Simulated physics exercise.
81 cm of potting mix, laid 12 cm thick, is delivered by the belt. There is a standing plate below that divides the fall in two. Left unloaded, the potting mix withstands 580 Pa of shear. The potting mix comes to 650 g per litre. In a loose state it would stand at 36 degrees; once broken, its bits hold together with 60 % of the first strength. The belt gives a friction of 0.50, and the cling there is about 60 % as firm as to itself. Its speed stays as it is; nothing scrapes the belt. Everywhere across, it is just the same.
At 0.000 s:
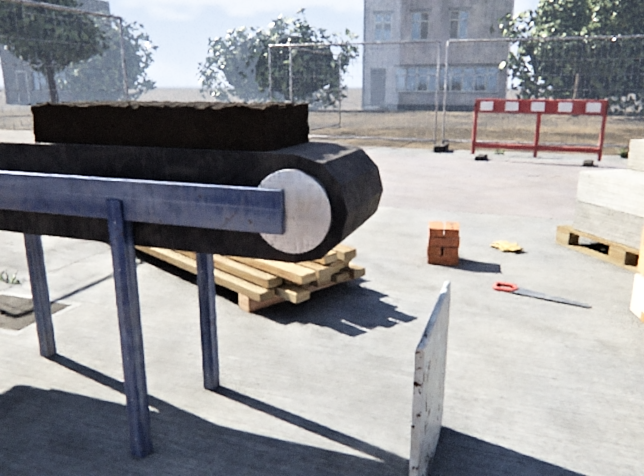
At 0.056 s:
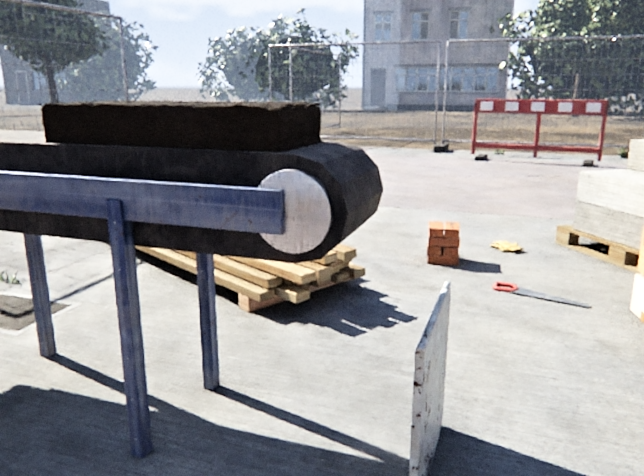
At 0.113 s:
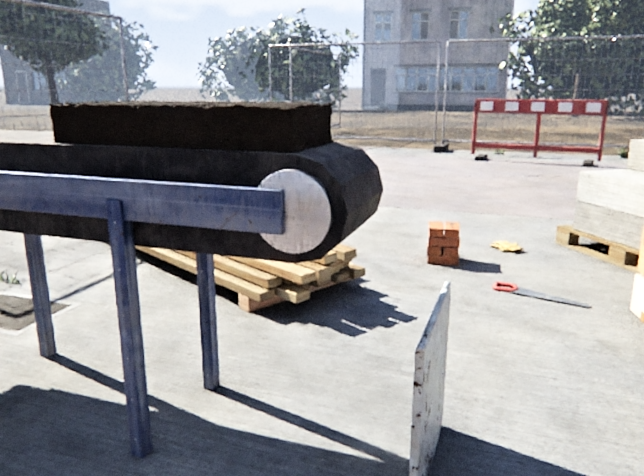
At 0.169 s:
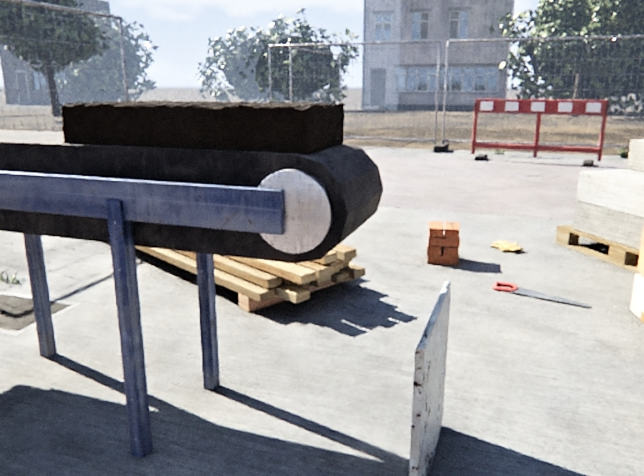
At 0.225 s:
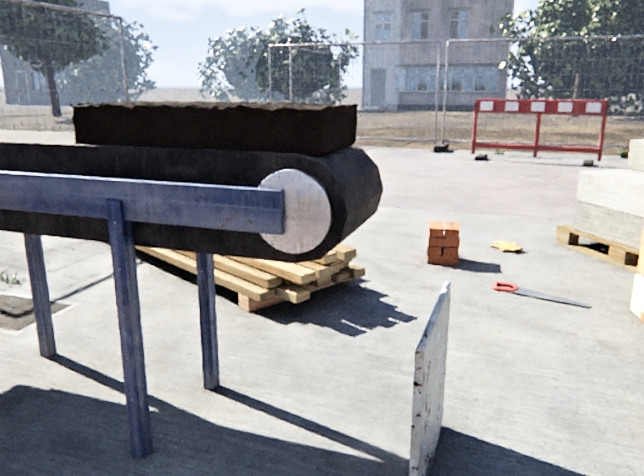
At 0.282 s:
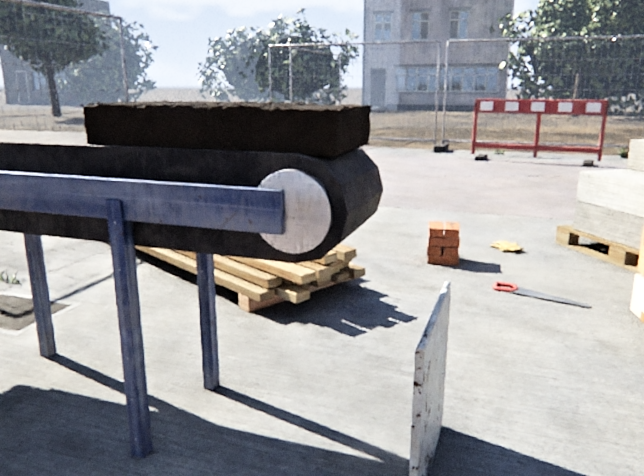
The clip opens on a dark slab of potting mix lying on a black conveyor belt with a blue frame, in a fenced paved yard. The slab rides slowly and steadily to the right, in one piece, until its front end extends a little past the top of the pale end roller, above a standing plate.
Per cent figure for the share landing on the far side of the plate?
Close to 31 percent.
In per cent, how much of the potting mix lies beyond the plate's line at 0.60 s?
I'd say close to 0 %.
By 0.60 s, 0 % is beyond the plate's line.
By 0.98 s, 10 % is beyond the plate's line.
By 1.35 s, 21 % is beyond the plate's line.
By 1.73 s, 31 % is beyond the plate's line.
By 3.01 s, at the end, 31 % is beyond the plate's line.
